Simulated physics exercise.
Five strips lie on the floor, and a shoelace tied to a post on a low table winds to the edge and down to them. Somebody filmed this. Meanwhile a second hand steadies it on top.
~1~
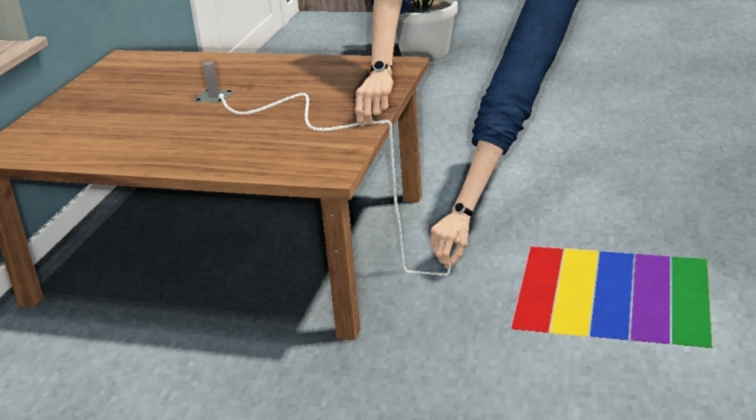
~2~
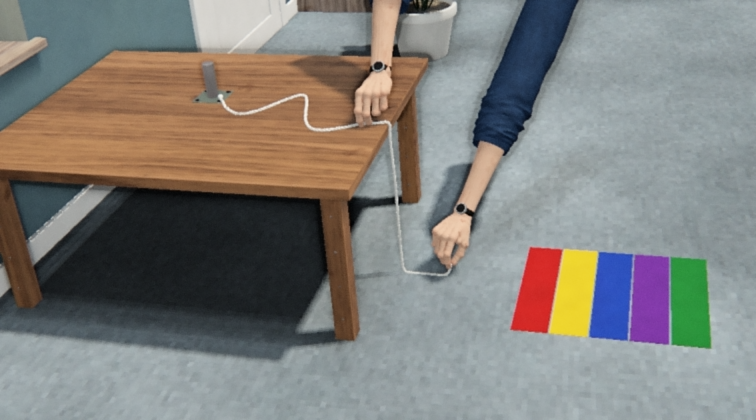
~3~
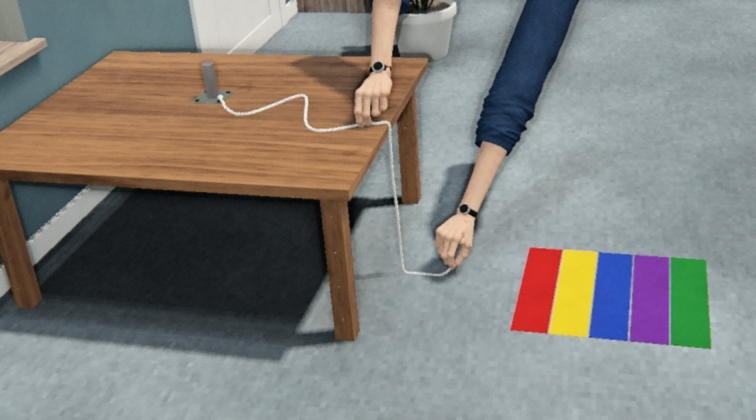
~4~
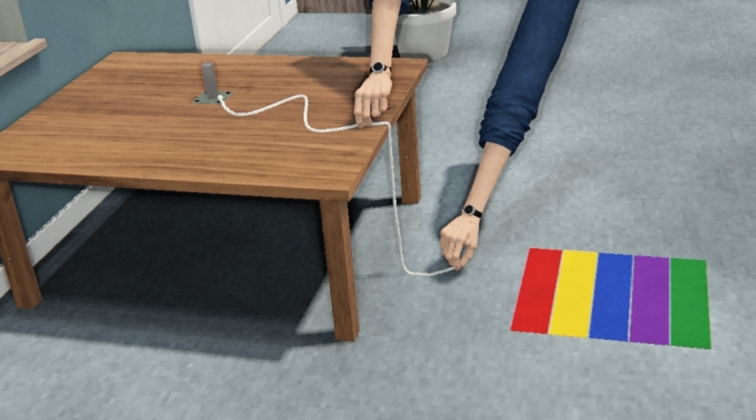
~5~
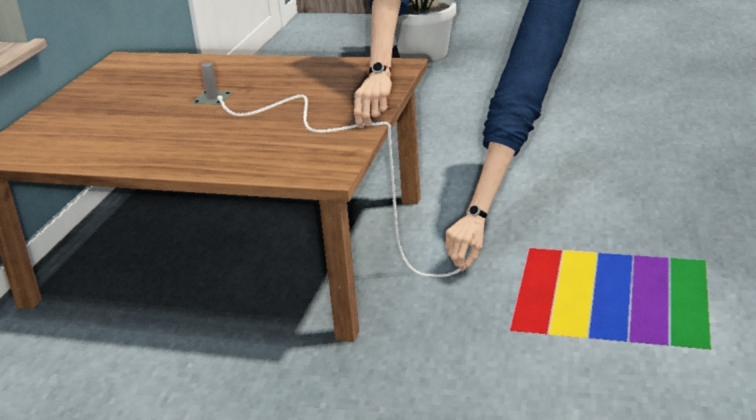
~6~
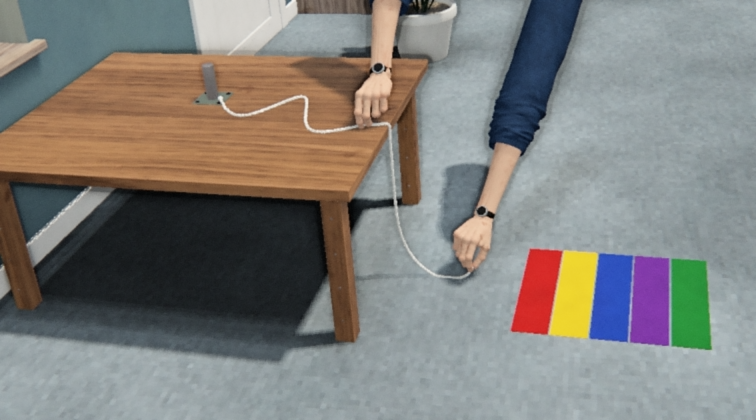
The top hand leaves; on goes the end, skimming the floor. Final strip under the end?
Green.
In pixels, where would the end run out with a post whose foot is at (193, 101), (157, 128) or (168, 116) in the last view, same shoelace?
Around (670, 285), then (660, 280), then (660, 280).
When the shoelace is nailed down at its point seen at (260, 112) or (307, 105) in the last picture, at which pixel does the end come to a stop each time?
Around (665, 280), then around (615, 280).
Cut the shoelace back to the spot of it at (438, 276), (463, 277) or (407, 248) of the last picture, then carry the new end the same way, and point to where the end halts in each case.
Respectively (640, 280), (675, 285) and (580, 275).
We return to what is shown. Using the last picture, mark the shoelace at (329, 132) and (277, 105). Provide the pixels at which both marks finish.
(432, 146) and (305, 109).
Soon after, end near (635, 280); over purple.
Then, end near (672, 283); over green.
At full stretch, end near (692, 284); over green. The green one.
